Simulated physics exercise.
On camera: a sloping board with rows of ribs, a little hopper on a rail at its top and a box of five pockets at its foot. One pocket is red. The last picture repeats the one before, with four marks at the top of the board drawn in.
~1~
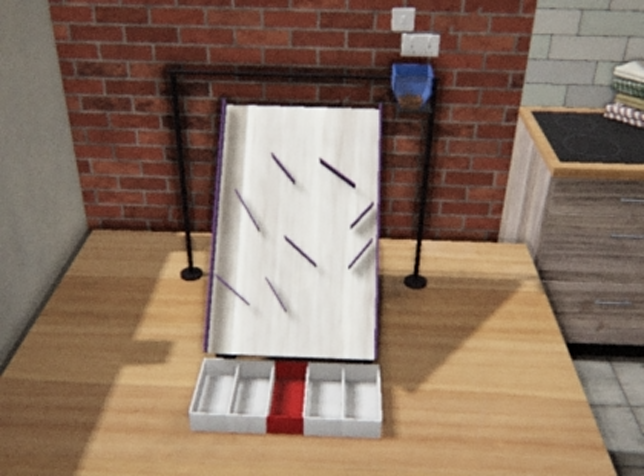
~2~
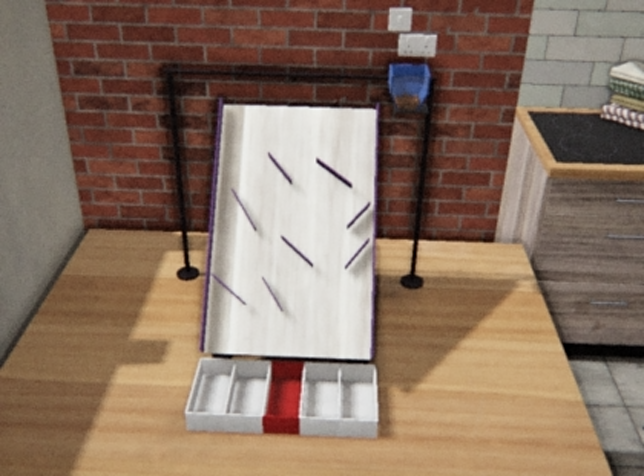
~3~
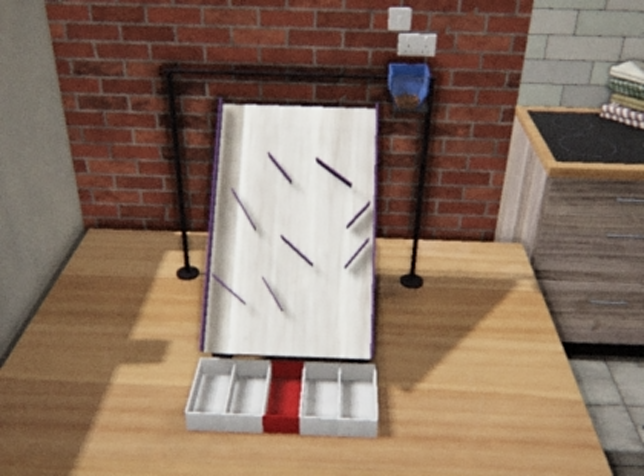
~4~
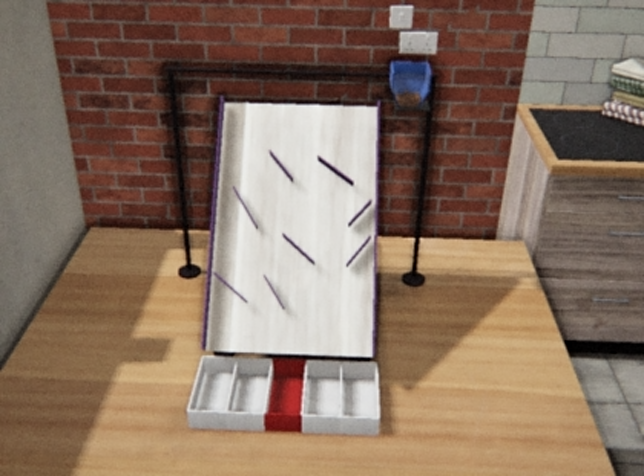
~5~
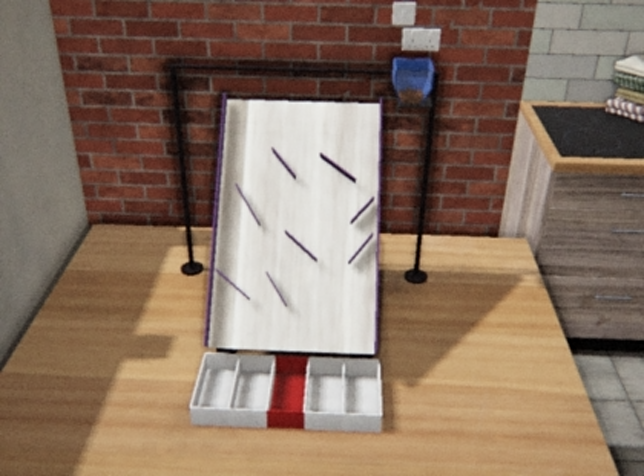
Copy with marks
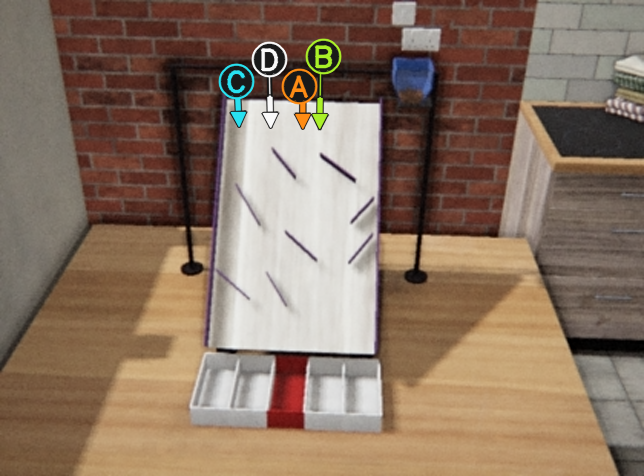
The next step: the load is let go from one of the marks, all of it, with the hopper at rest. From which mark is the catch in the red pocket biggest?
Take C.
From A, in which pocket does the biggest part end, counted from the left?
The fifth from the left.
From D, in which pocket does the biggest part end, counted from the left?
The fourth.
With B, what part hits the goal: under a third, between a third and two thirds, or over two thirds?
Mark B gives under a third.
On the marked copy, mark A meets the board at (302, 123); mark B meets the board at (319, 123); mark C meets the board at (238, 121); mark D meets the board at (270, 122).
With A, a stray few in the red pocket, about half in other pockets, about half outside the box.
With B, a stray few in the red pocket, about a third in other pockets, a small part held on the board, about half outside the box.
With C, about half in the red pocket, about a third in other pockets, a stray few held on the board, a small part outside the box.
With D, a small part in the red pocket, about two thirds in other pockets, about a quarter outside the box.
